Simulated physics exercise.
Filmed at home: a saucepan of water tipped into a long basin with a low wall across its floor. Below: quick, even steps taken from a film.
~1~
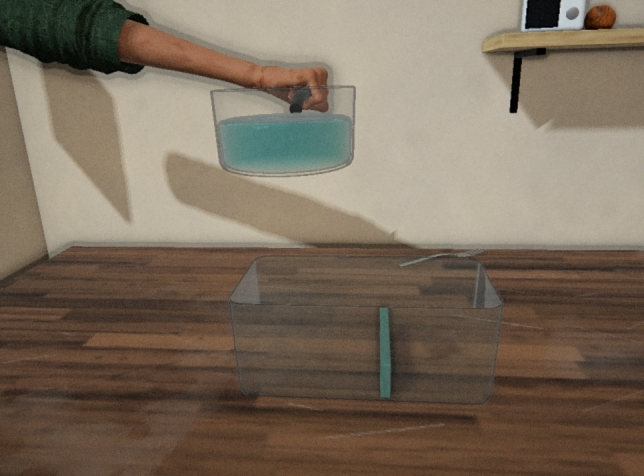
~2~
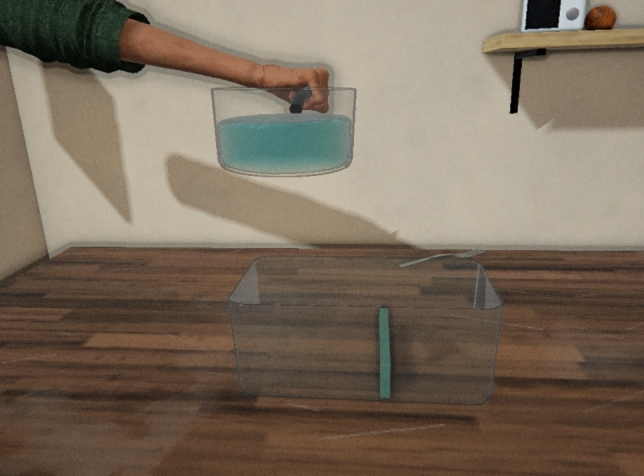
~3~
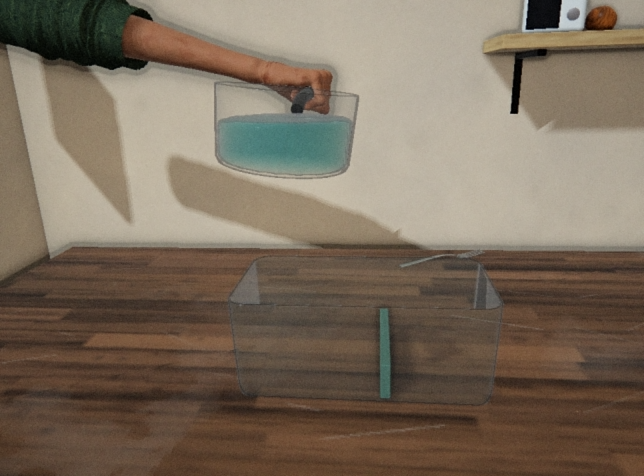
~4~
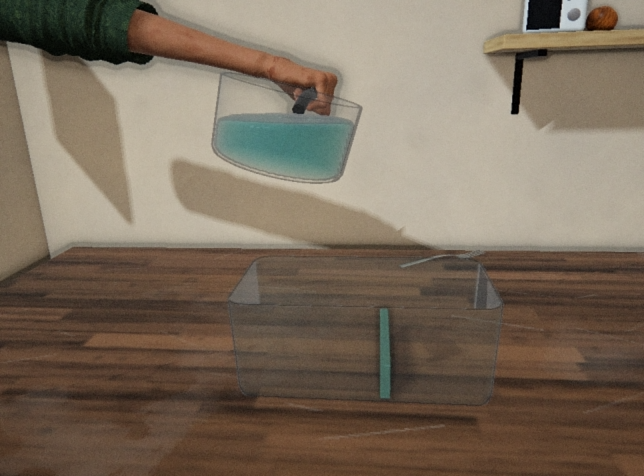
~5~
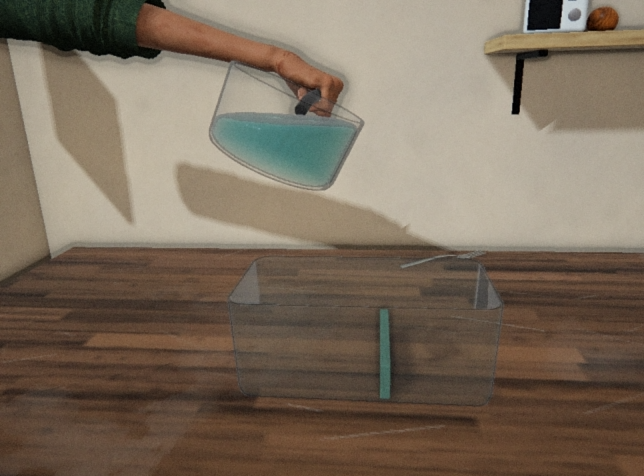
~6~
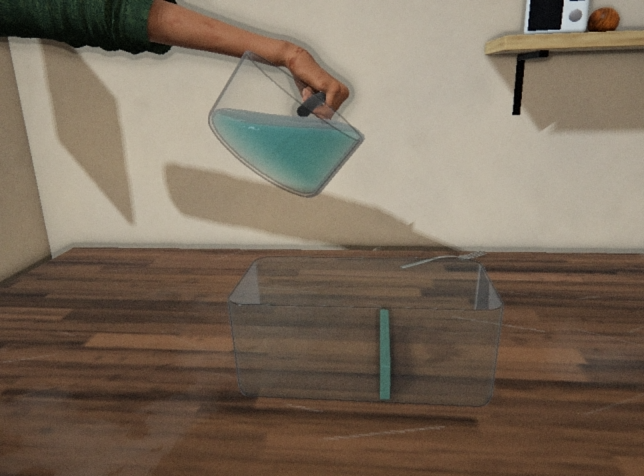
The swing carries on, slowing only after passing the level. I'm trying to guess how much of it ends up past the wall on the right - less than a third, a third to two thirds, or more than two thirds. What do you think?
I'd say a third to two thirds.
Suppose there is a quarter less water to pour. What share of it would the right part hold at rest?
That share would be some 35 parts in a hundred.
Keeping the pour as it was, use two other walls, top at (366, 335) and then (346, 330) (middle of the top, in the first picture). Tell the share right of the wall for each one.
55 %, then 75 %.
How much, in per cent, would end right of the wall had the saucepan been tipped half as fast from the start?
Close to 60 per cent.
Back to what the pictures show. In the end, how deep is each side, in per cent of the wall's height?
On the left 40 %, on the right 50 %.
A moment on, the saucepan is tipped right over and 23 per cent is still to pour, 0 is left of the wall and 18 right of it.
Next, the saucepan is tipped right over and 3 per cent is still to pour, 35 is left of the wall and 47 right of it.
Then the saucepan is tipped right over and 0 per cent is still to pour, 44 is left of the wall and 39 right of it.
Later the saucepan is tipped right over and 0 per cent is still to pour, 52 is left of the wall and 43 right of it.
At rest 53 per cent lies left of the wall, 42 right of it and 5 outside.
